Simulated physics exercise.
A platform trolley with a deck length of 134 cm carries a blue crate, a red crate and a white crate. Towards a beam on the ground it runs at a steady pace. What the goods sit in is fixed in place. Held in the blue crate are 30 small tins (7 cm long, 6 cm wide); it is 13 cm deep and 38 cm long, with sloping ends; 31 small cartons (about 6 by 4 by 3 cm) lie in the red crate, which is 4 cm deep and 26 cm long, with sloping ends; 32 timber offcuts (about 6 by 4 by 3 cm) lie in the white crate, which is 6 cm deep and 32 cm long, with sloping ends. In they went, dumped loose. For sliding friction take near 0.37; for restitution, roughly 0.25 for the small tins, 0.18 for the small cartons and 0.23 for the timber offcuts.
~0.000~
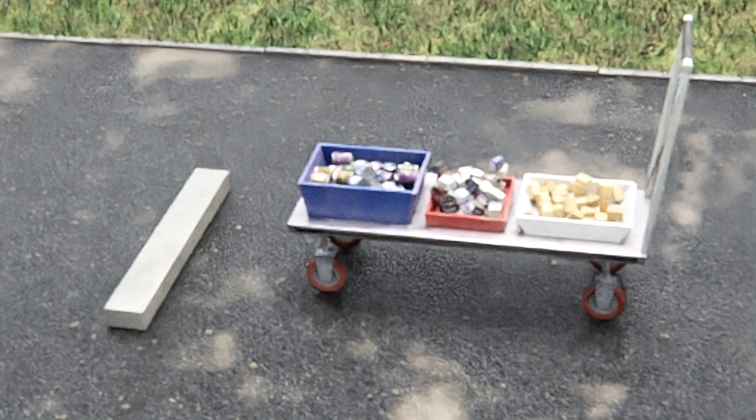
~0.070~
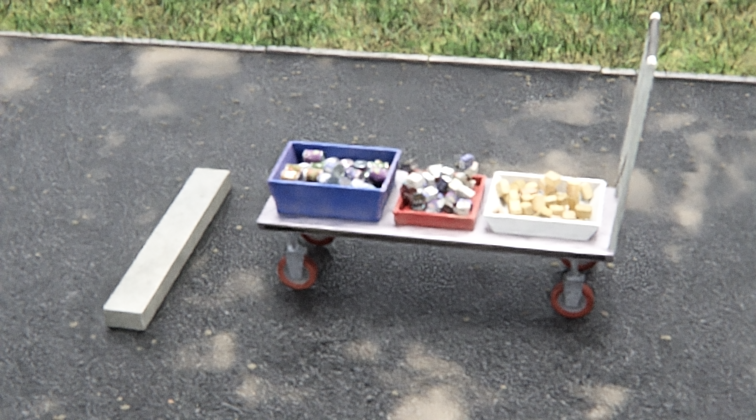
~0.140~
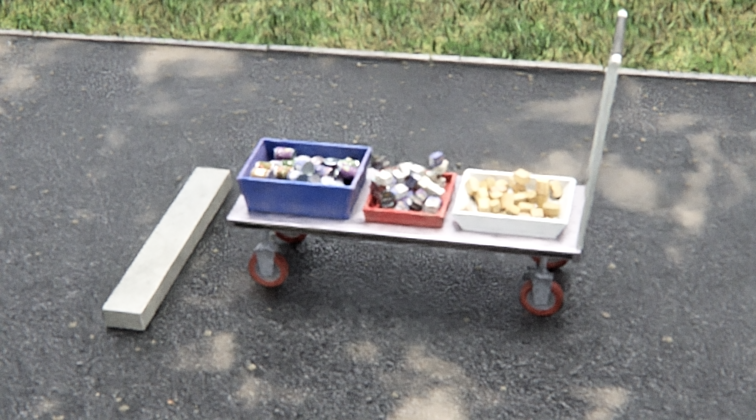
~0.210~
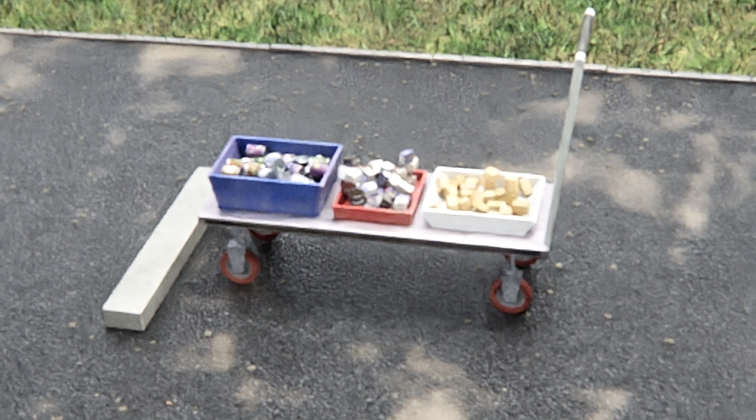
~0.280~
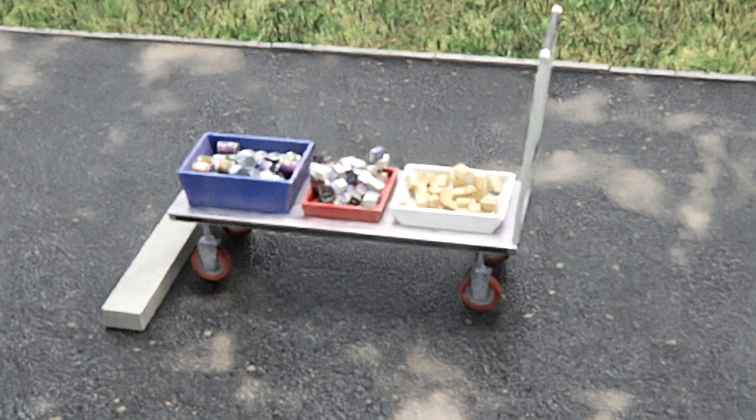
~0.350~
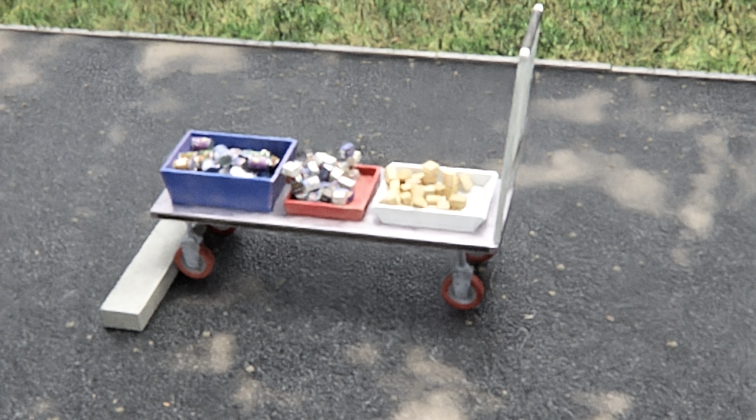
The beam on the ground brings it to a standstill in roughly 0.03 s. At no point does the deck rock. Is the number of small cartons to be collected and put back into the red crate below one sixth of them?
No, more than a sixth.
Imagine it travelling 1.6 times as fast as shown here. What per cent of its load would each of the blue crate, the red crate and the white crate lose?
In that case the blue crate sheds 10 per cent, the red crate 40 per cent and the white crate 30 per cent.
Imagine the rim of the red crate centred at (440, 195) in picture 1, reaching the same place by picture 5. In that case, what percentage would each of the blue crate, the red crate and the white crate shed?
Under that change it'd be blue crate at 0, red crate at 20 and white crate at 0 percent.
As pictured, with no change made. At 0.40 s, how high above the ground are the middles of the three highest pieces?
Mean height: Some 52 cm.
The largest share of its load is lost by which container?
Red crate.
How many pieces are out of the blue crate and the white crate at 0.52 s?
The blue crate is at about 0 and the white crate at about 2.
After 0.40 s, blue crate 30 in, 0 out, red crate 29 in, 2 out and white crate 32 in, 0 out.
After 0.52 s, blue crate 30 in, 0 out, red crate 23 in, 8 out and white crate 30 in, 2 out.
After 0.75 s, blue crate 30 in, 0 out, red crate 22 in, 9 out and white crate 28 in, 4 out.
Outcome (at 1.26 s), blue crate 30 in, 0 out, red crate 22 in, 9 out and white crate 28 in, 4 out. Asked share, 9 of 31, 29 per cent.
